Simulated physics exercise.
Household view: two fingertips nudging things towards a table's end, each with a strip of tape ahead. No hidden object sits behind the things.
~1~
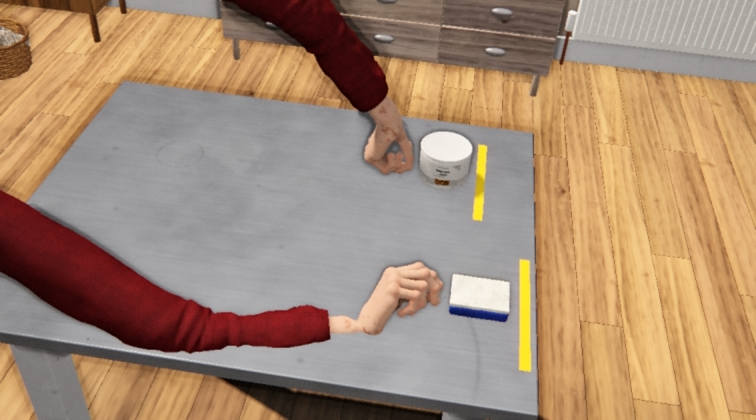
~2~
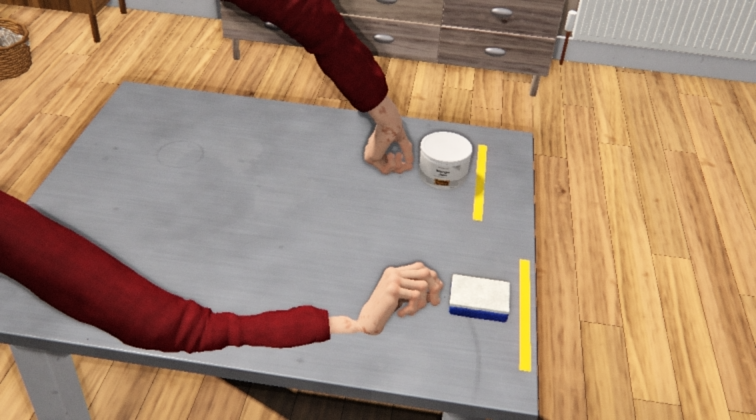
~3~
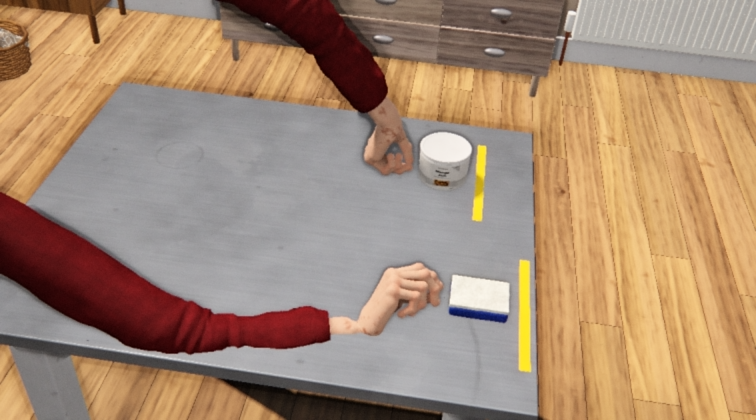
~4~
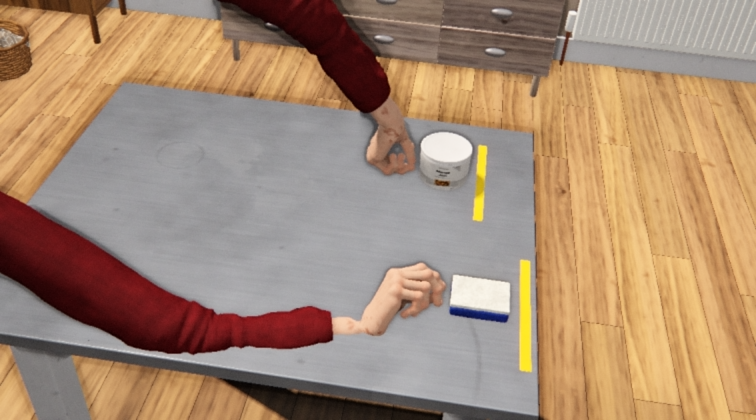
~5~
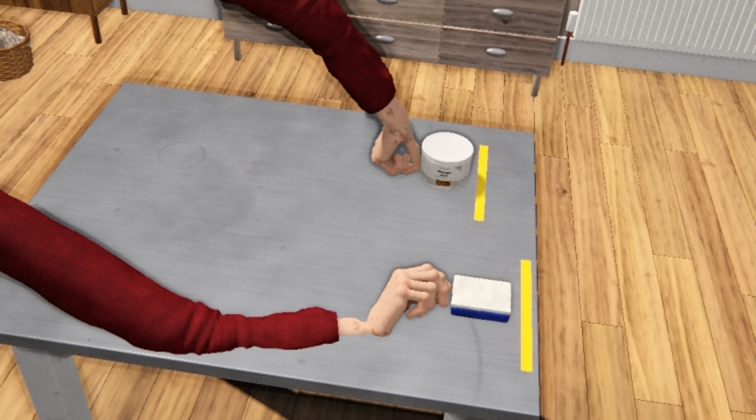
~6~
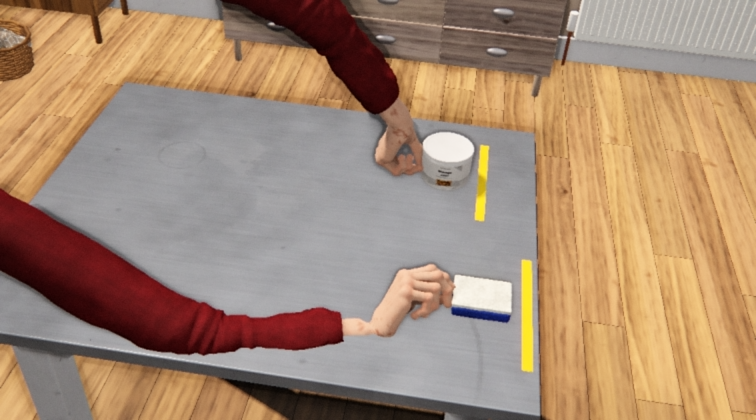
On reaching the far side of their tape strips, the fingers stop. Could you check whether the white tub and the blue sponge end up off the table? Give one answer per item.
The white tub: No, still on the table; the blue sponge: Yes, off the table.
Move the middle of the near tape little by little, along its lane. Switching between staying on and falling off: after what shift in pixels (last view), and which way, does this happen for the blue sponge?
Shift: About 24 px, direction left.
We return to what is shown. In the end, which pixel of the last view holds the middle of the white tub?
It comes to rest at about (514, 170) in the last picture.
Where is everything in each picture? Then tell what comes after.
White tub (445, 161); blue sponge (479, 298), in the first frame.
Blue sponge (479, 299), in the second frame.
White tub (444, 162), in the third frame.
Blue sponge (479, 299), in the fourth frame.
White tub (446, 162), in the fifth frame.
White tub (446, 162); blue sponge (481, 299), in the sixth frame.
Then, 1.32 s later than the last frame, white tub shifted about its own width near (509, 170); blue sponge tilted by 65° near (557, 329).
Then, 1.66 s later than the last frame, white tub shifted about its own width near (514, 170); blue sponge fallen.
When it is over, the white tub remains on top, near (514, 170); the blue sponge falls off the table.
